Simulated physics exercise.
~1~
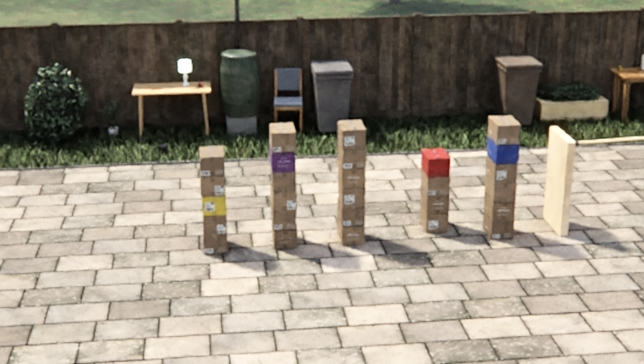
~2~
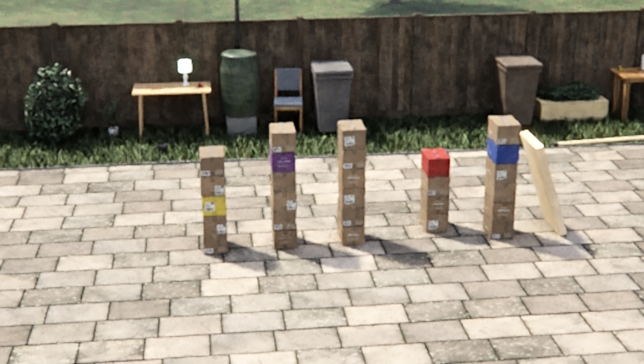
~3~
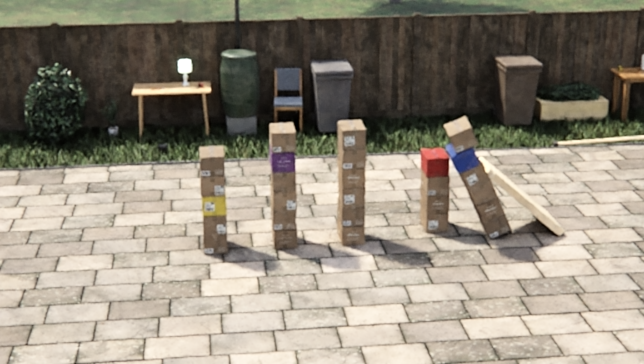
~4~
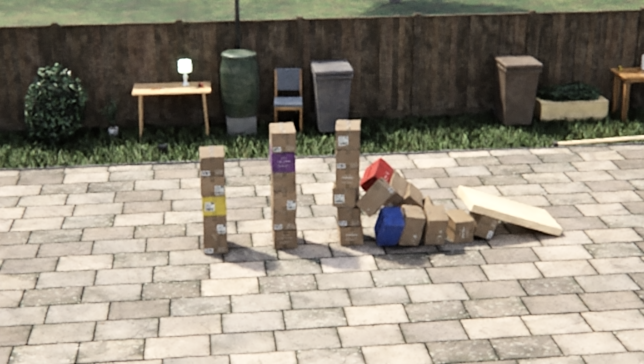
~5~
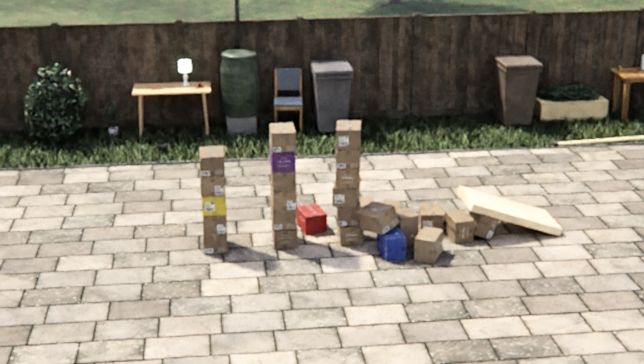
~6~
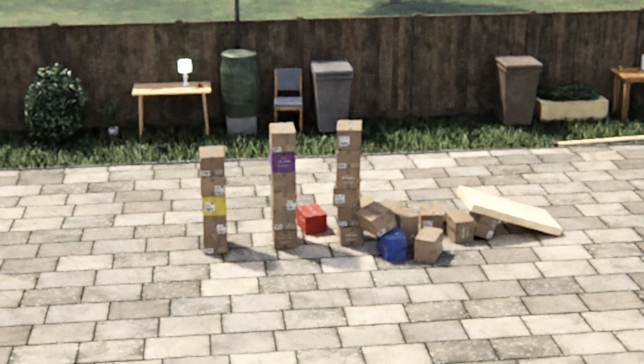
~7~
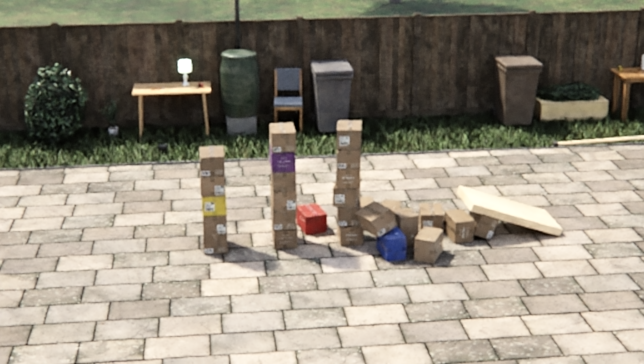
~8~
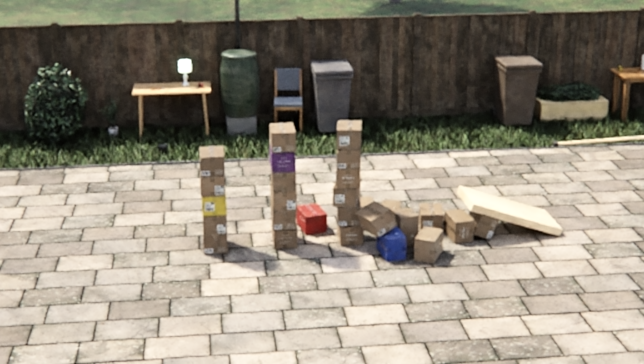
On a paved yard, a pale board tips left into carton columns, toppling the two nearest while three stay standing.
